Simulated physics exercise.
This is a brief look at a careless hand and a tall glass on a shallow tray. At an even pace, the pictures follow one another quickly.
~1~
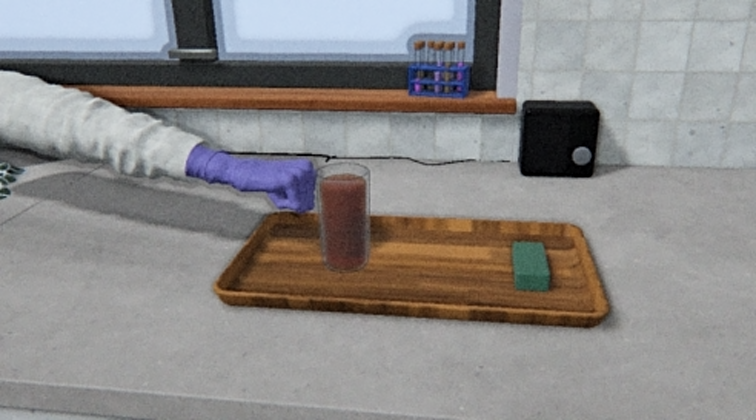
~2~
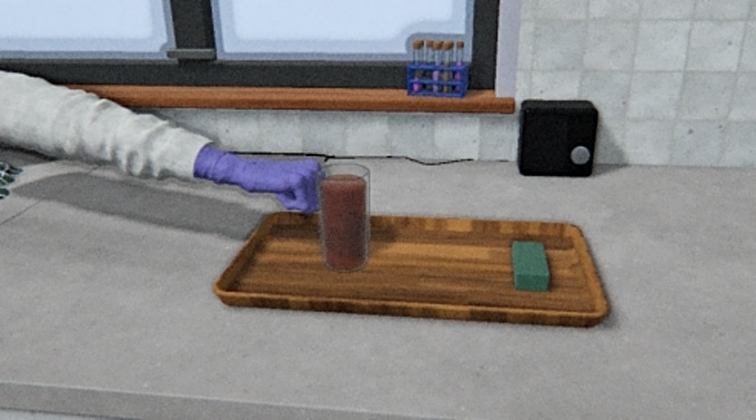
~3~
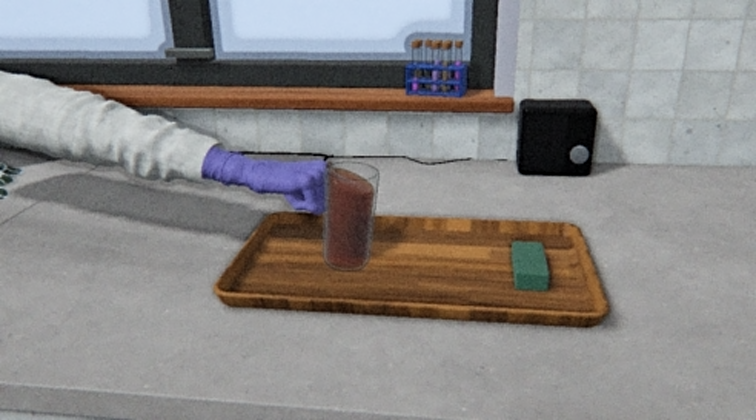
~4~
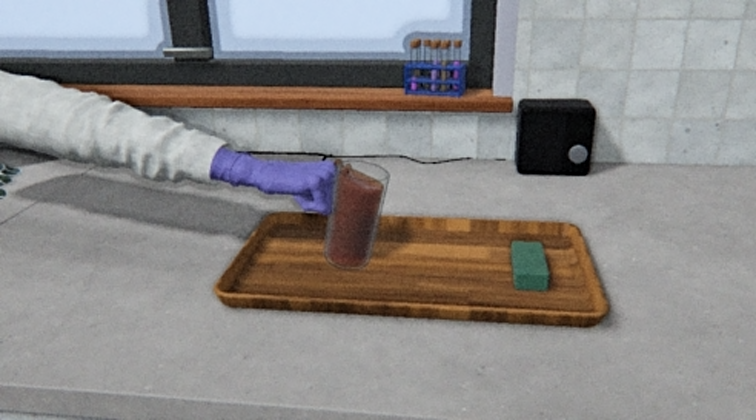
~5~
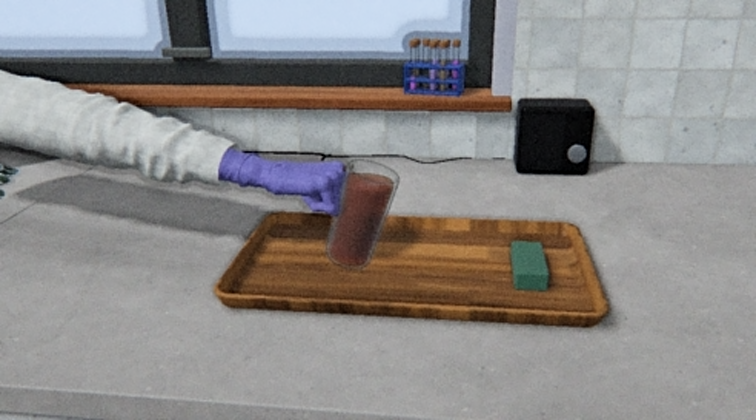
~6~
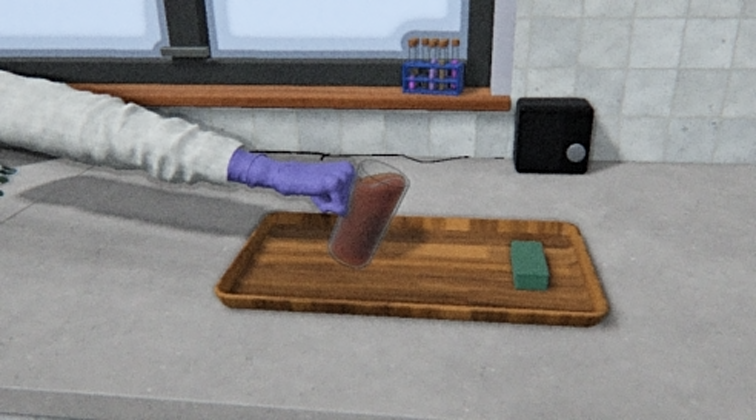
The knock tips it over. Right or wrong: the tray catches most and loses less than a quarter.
Right.
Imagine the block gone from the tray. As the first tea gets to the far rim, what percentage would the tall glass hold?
You'd be looking at something near 60 in a hundred.
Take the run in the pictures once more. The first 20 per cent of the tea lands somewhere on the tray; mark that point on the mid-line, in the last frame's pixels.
I'd mark it somewhere roughly at pixel (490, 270).
A moment on, the tall glass is falling and 97 per cent is in the glass, 1 on the tray and 2 above or beyond its rim.
Next, the tall glass lies on its side and 73 per cent is in the glass, 21 on the tray and 6 above or beyond its rim.
Then the tall glass lies on its side and 44 per cent is in the glass, 34 on the tray and 22 above or beyond its rim.
Later the tall glass lies on its side and 25 per cent is in the glass, 63 on the tray and 12 above or beyond its rim.
In the end 88 per cent is held by tray and glass, 12 is off the tray.
